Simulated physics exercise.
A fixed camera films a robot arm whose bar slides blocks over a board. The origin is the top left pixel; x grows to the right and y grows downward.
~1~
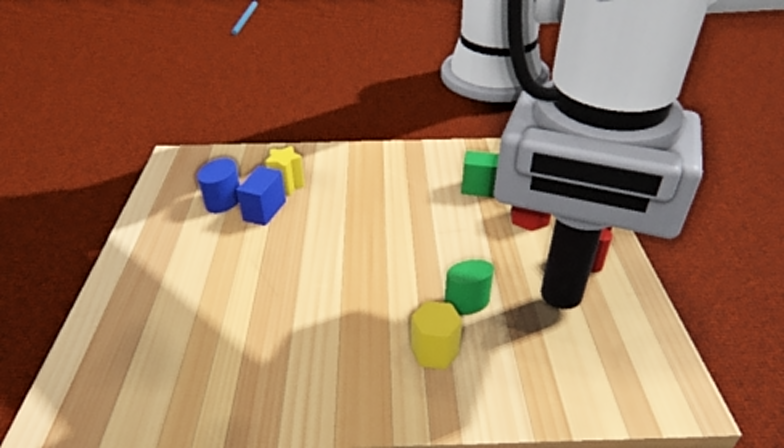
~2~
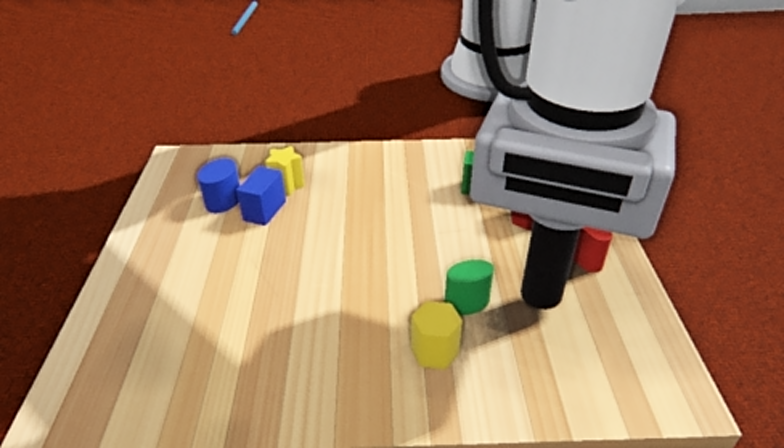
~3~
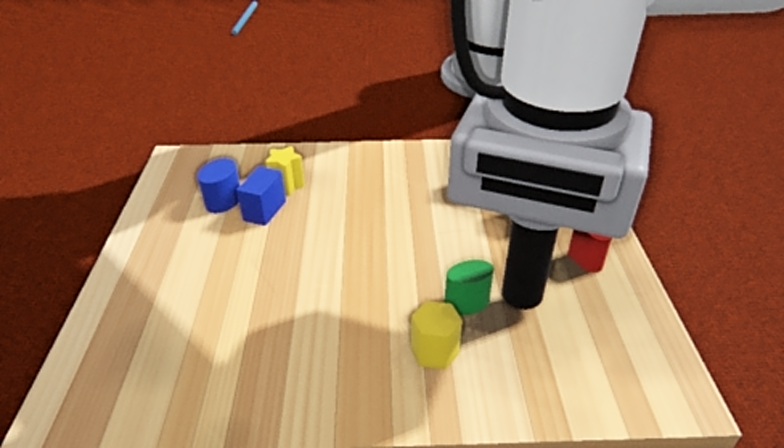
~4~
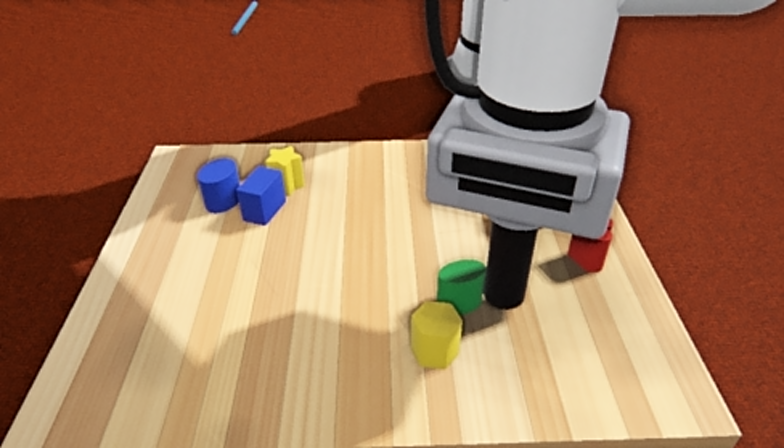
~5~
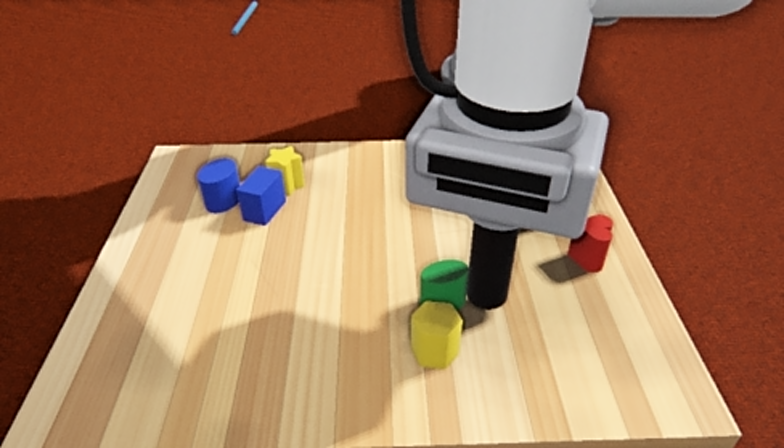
A pale striped wooden board rests on a reddish-brown surface, seen from a fixed, raised viewpoint. A blue cylinder, a blue cube and a yellow star sit at upper left, a yellow hexagon and a green elliptical block near the centre, and red and green blocks at right. A grey-and-white robot arm slides its black bar steadily left, reaches the green elliptical block and pushes it left behind the yellow hexagon.
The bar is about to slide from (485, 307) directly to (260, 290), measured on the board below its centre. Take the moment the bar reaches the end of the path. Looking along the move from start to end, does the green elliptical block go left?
Yes, that is what happens.
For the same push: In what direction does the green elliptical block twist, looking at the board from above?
Spins counterclockwise.
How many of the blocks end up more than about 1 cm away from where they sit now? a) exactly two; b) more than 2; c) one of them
That would be c.
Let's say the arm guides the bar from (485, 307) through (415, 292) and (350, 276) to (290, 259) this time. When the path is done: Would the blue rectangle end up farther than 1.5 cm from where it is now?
No
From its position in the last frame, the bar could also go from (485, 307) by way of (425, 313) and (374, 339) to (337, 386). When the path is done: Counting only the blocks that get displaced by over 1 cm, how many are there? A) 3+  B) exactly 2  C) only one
The answer is C.
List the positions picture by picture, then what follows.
Lower end of the bar at (561, 295), tops of blocks, yellow hexagon at (437, 318), green elliptical block at (471, 270), in the first picture.
Bar at (541, 295), blocks as before, in the second picture.
Bar at (522, 295), blocks as before, in the third picture.
Bar at (504, 295), green elliptical block at (462, 270), in the fourth picture.
Bar at (487, 295), yellow hexagon at (437, 318), green elliptical block at (445, 271), in the fifth picture.
The first path, step by step. One third of the way, bar at (408, 289); green elliptical block at (369, 273), turned 45° anticlockwise.
Two thirds of the way, bar at (332, 283); green elliptical block at (305, 285).
At the end, bar at (258, 277); yellow hexagon not moved; green elliptical block at (299, 287), turned 160° anticlockwise.
